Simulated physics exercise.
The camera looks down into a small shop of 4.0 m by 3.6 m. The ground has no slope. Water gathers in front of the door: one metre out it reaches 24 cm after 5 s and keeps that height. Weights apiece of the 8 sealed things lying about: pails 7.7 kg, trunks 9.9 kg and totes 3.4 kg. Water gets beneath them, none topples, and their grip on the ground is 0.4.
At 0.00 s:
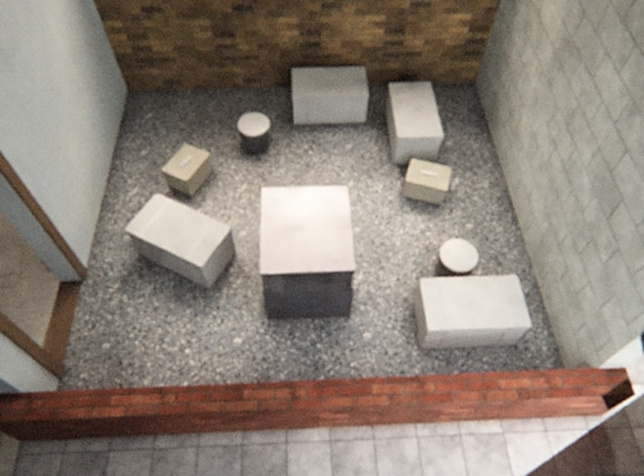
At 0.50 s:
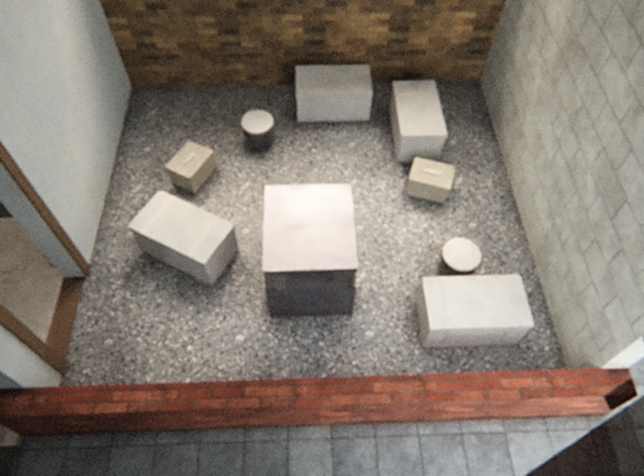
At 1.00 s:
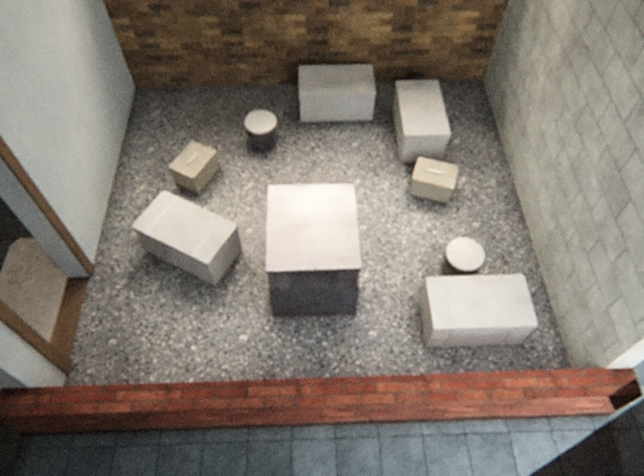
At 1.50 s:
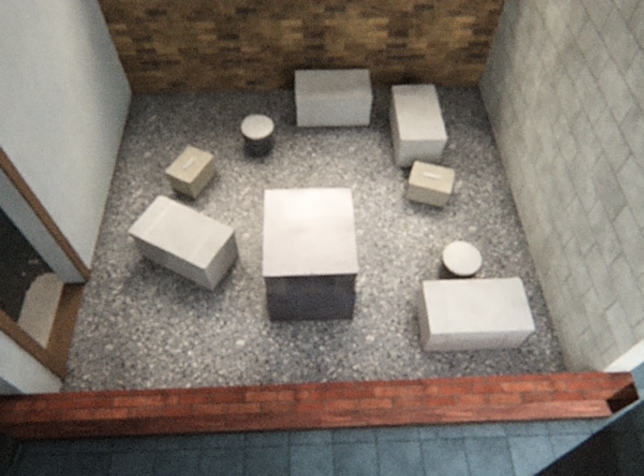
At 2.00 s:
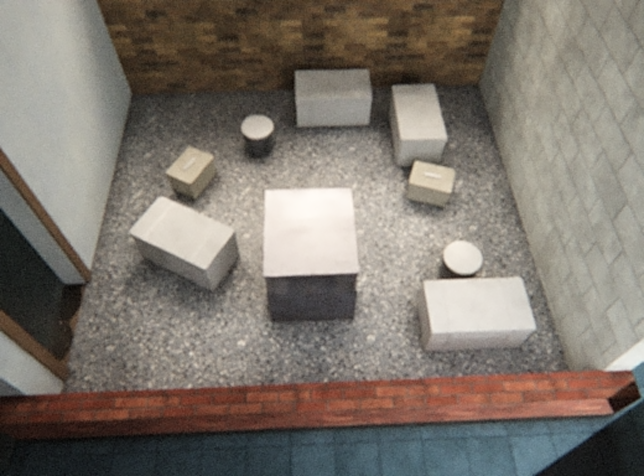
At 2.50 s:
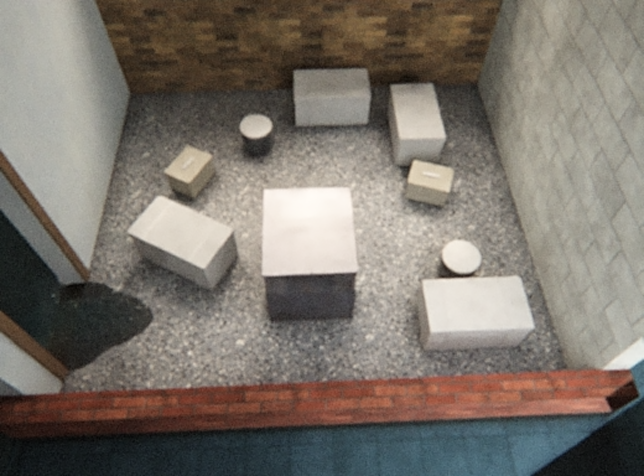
In the video, pale boxes and small round objects sit still on a speckled floor, seen from above, while the ground outside the walls darkens to blue, and then dark water enters through the doorway at left.
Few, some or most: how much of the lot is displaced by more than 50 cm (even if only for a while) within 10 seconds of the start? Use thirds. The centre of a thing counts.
It is between one and two thirds.
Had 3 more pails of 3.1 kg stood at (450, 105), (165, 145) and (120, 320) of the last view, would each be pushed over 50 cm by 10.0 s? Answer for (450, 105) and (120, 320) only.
In turn: Under, over.
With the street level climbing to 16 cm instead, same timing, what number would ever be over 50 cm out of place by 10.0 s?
Then 2.
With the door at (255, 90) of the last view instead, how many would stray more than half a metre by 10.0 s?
In that case 4 of them.
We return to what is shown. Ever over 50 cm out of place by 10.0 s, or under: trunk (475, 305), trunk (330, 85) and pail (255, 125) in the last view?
In turn: More, under, under.
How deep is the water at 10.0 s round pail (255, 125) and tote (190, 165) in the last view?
Roughly 4 and 3 cm.
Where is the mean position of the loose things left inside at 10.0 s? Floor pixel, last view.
At about (329, 150).
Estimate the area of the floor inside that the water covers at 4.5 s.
About 4.0 m2.
After 3.5 s 0 of 8 are over 50 cm from their spots; 0 afloat.
After 4.5 s 0 of 8 are over 50 cm from their spots; 0 afloat.
After 7.0 s 1 of 8 are over 50 cm from their spots; 1 afloat.
After 10.0 s 5 of 8 are over 50 cm from their spots, and 5 have been at some point; 4 afloat.
